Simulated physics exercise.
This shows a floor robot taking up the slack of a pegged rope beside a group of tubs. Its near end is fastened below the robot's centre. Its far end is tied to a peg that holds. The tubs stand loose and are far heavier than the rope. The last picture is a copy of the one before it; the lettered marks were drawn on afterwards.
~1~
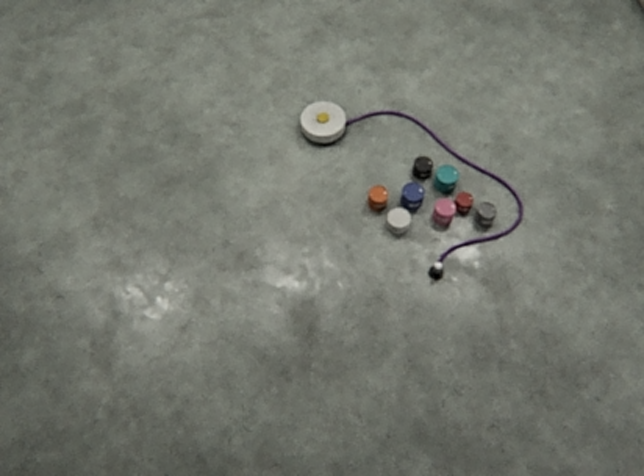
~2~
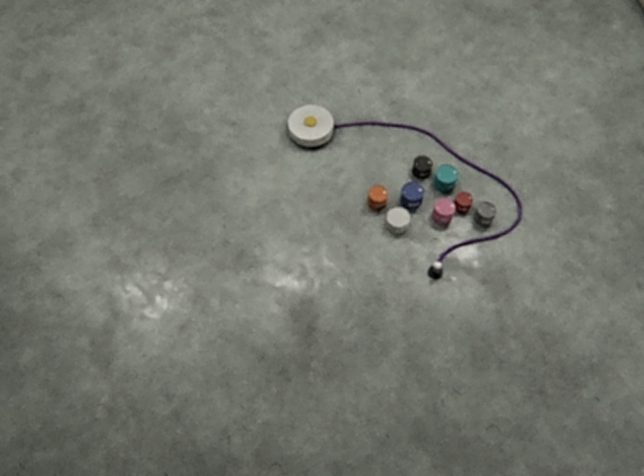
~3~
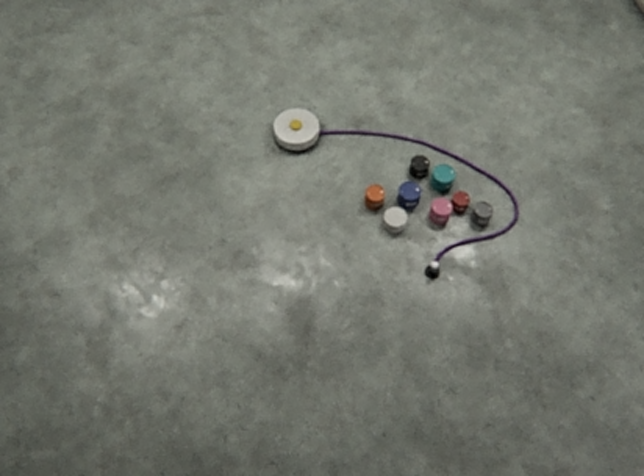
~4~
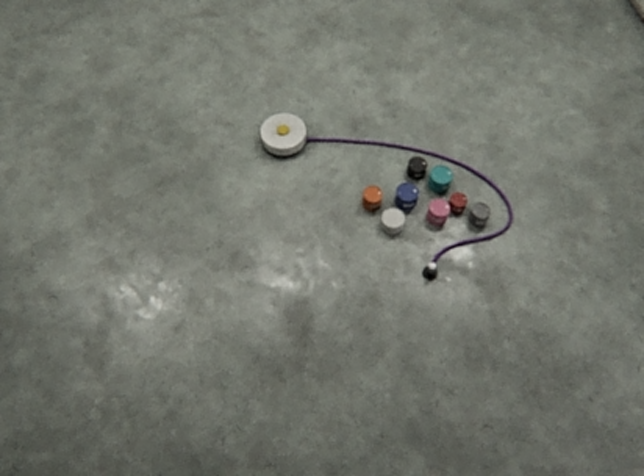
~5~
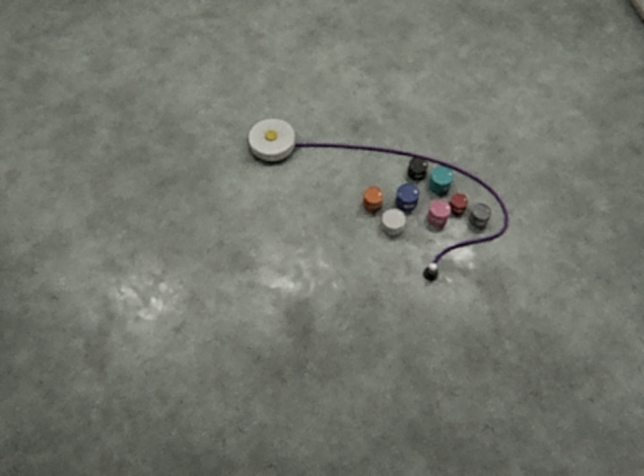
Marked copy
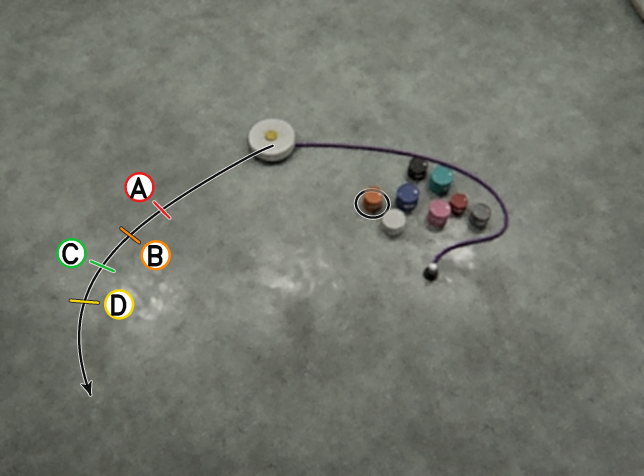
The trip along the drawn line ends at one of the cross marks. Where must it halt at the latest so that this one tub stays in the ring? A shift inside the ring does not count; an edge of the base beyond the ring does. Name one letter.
At B, and not beyond.
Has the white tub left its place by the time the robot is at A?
No.
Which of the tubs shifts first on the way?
The grey one.
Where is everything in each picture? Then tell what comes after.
In the first frame, orange tub (378, 198); grey tub (485, 215); robot (323, 123).
In the second frame, robot (311, 127); red tub (463, 202).
In the third frame, robot (297, 130); turquoise tub (443, 178).
In the fourth frame, robot (284, 135); white tub (393, 221).
In the fifth frame, robot (272, 141); orange tub (373, 200); grey tub (480, 216); peg (432, 270).
On the marked copy, A at (162, 210); B at (130, 235); C at (102, 266); D at (84, 302); the ring at (372, 204); the route from (273, 146) via (130, 235) to (90, 395).
Following B. Soon after the start, robot (221, 167); orange tub (373, 200); grey tub (476, 215).
Later, robot (170, 199); red tub (445, 204); pink tub (431, 212); turquoise tub (429, 192); black tub (410, 183); orange tub (373, 200); grey tub (450, 218).
In the end, robot (127, 231); red tub (426, 215); pink tub (409, 220); turquoise tub (411, 202); blue tub (391, 210); white tub (390, 230); black tub (392, 193); orange tub (373, 200); grey tub (427, 229); the orange tub is still in its ring.
As for the rest, A is safe but short; C drags the ringed tub to (360, 206); D drags the ringed tub to (349, 217).
